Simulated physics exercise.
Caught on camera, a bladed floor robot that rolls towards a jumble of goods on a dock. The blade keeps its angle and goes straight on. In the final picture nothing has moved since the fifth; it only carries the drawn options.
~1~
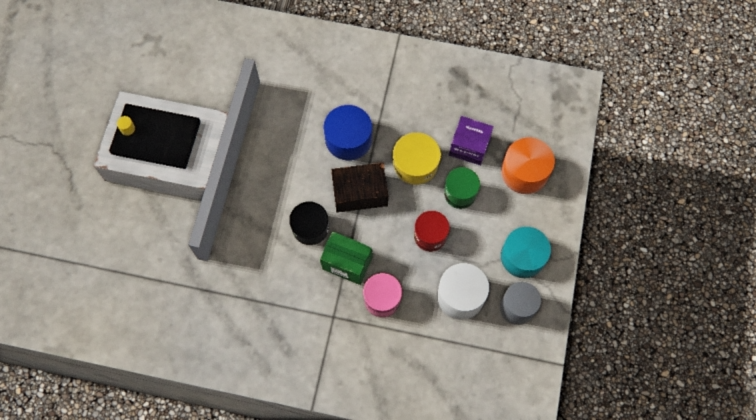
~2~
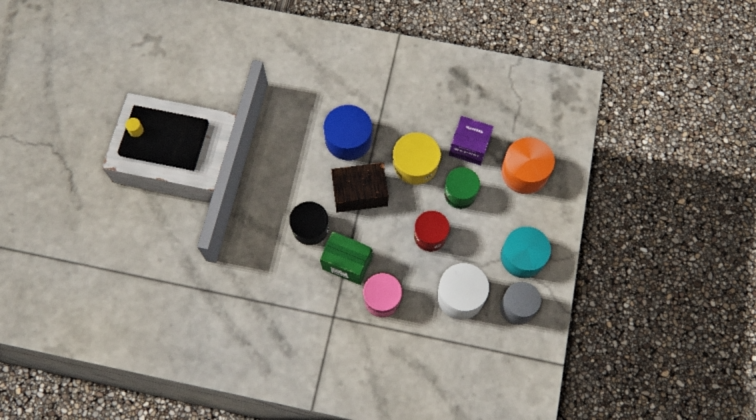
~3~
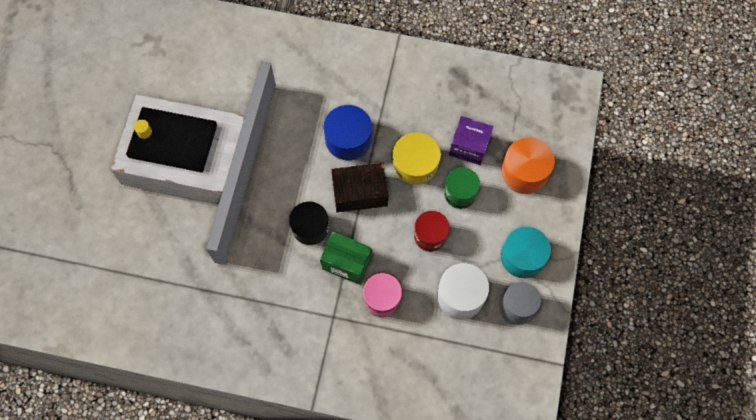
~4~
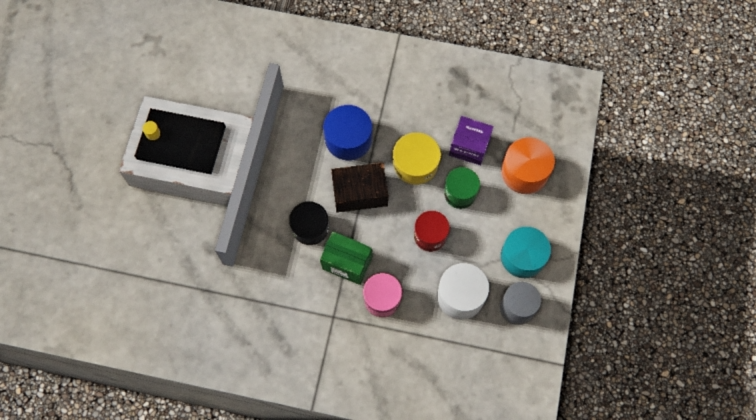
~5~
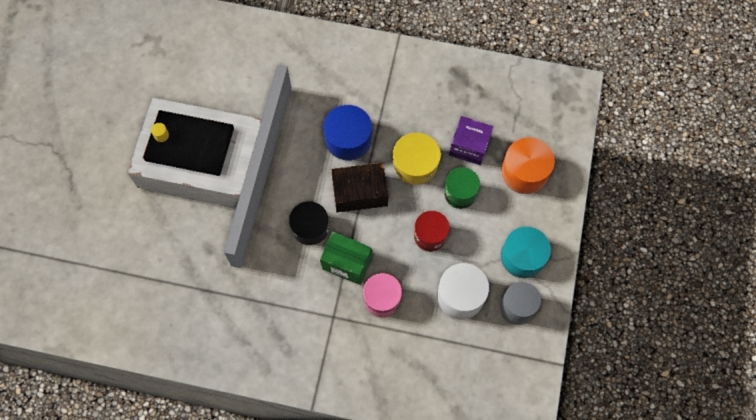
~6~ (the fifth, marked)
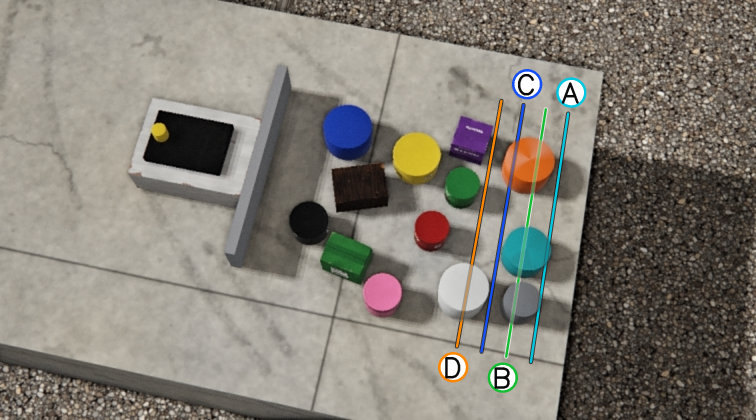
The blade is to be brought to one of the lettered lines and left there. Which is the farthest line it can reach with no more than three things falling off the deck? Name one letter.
No farther than C.
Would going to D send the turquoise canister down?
By then, no.
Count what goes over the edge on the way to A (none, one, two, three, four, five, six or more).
By then, six or more.
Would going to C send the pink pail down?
No.
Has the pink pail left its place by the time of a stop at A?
Yes.
On the copy, A at (551, 231); B at (527, 226); C at (504, 222); D at (480, 217).
On C. First, robot (283, 161); pink pail (385, 302); blue canister (388, 139).
Then, robot (371, 178); orange canister (551, 164); green pail (507, 217).
Finally, robot (440, 192); grey canister over the edge; turquoise canister over the edge; three fallen.
By contrast, A drops seven; B drops seven; D is within the limit but short.
